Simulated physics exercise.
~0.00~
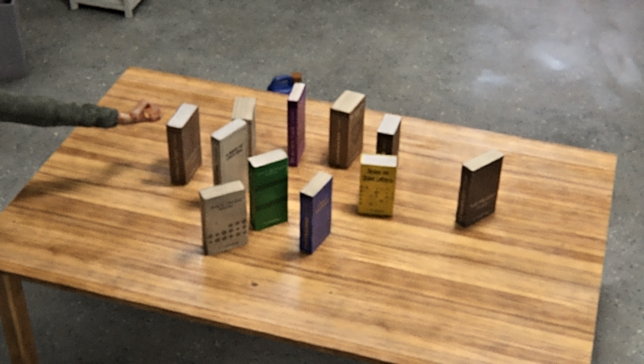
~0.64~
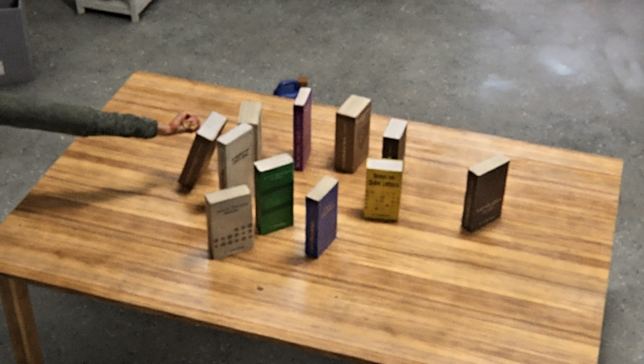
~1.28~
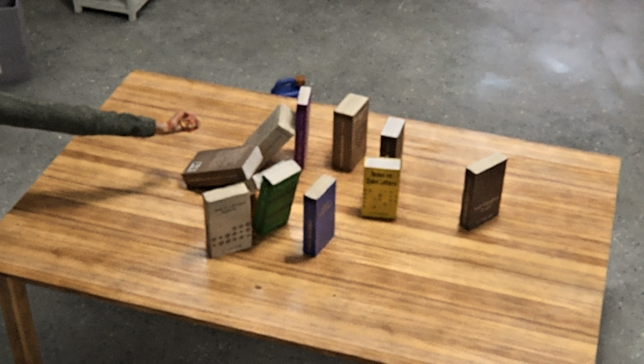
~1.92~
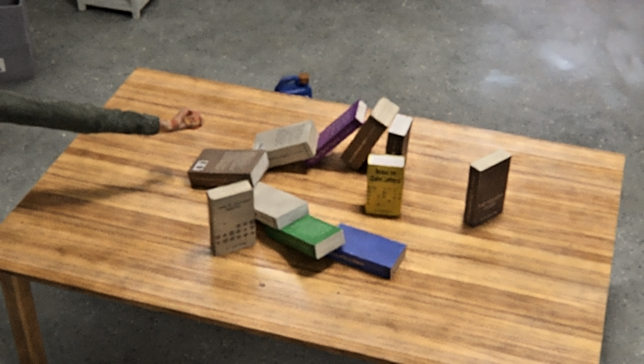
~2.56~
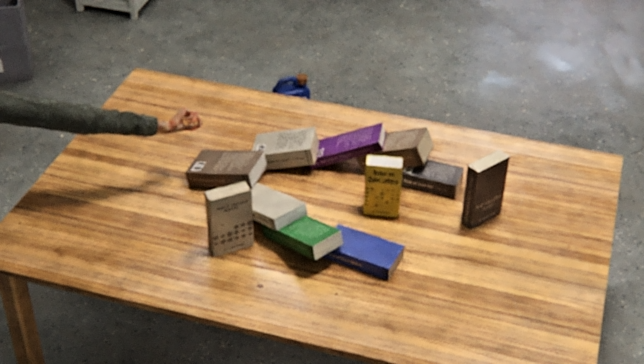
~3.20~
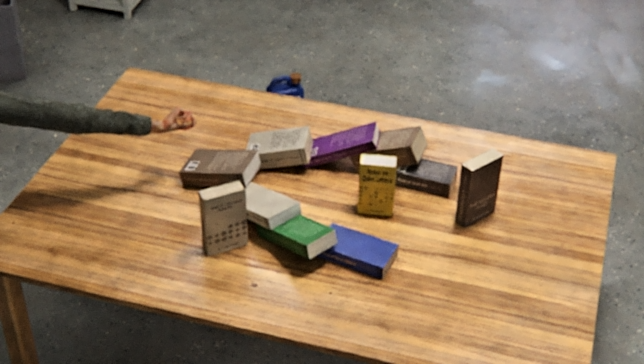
Hand tipping a brown book on a wooden table, toppling others in two branching lines, leaving three books standing, including the yellow.
